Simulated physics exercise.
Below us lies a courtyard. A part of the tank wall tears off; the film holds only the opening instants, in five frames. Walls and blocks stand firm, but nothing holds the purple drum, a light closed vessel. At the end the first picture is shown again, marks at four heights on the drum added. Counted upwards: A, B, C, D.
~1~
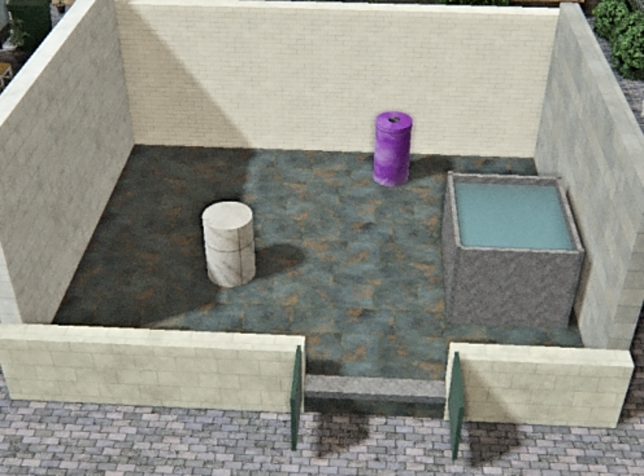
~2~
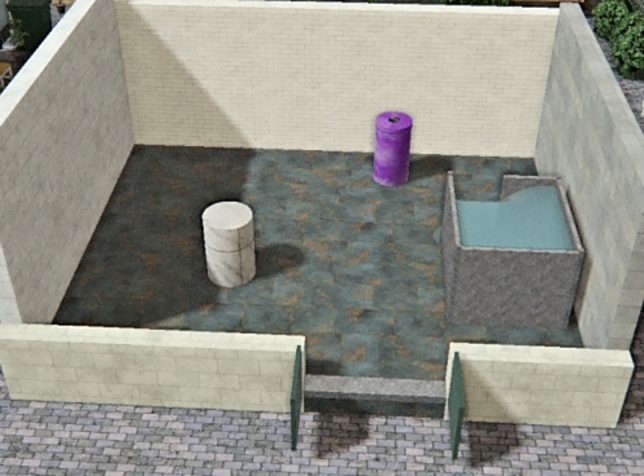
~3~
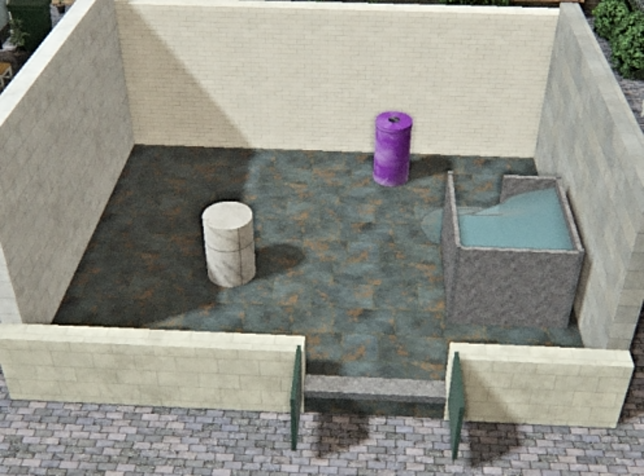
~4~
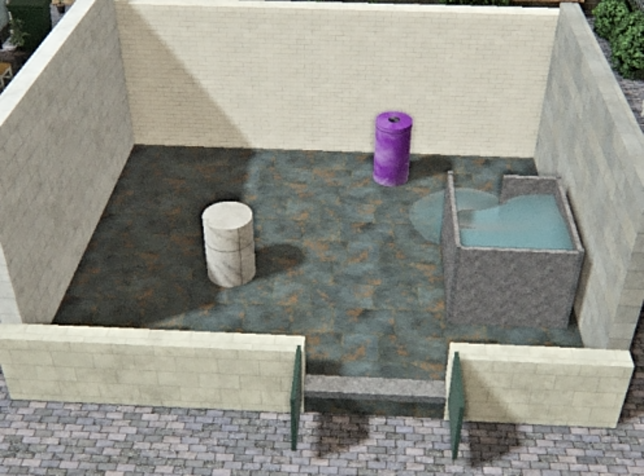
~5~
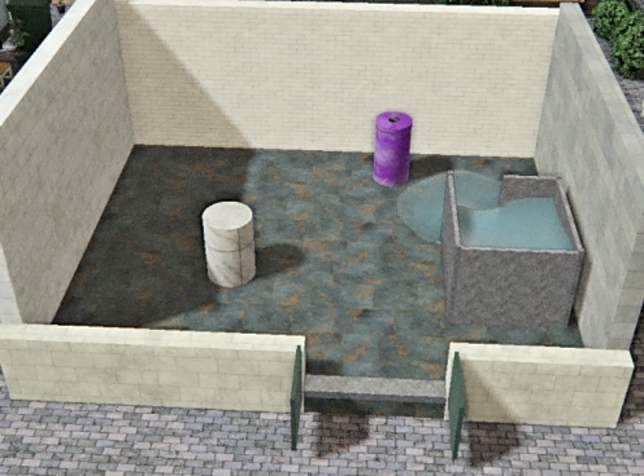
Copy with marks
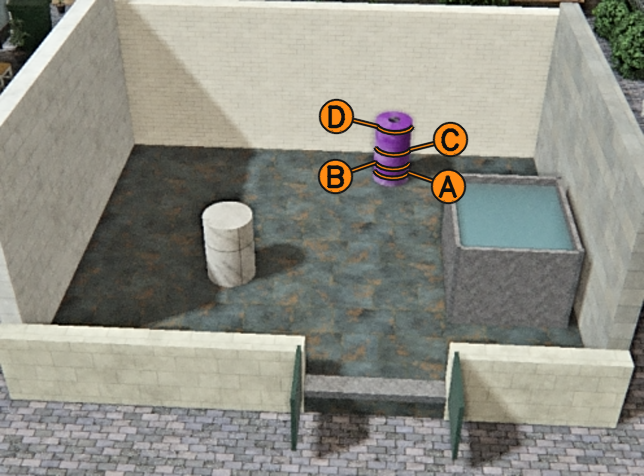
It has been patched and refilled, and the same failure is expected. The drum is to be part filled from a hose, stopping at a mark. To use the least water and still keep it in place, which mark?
Level C just does it.
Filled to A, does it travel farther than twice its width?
Yes, it does.
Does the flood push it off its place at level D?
No, not at all.
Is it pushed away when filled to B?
Yes, it does.
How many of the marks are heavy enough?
Two.
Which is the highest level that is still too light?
B it is.
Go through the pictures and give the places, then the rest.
Lid of the purple drum at (394, 120); tank full, its middle at (510, 216); open gate at (377, 343), in the first frame.
Water covers 1 % of the ground, mostly out of sight from here, in the second frame.
Water covers 3 % of the ground, mostly out of sight from here, in the third frame.
In the fourth frame, 6 % of the ground under water, its edge towards the drum at (426, 208).
Lid of the purple drum at (394, 120); 9 % of the ground under water, its edge towards the drum at (407, 191), in the fifth frame.
In orange, A at (391, 178); B at (392, 169); C at (393, 155); D at (394, 132); from the bottom up A, B, C, D.
With A, it is pushed about 6 times its own width away.
With B, it is pushed about twice its own width away.
With C, it does not move.
With D, it does not move.
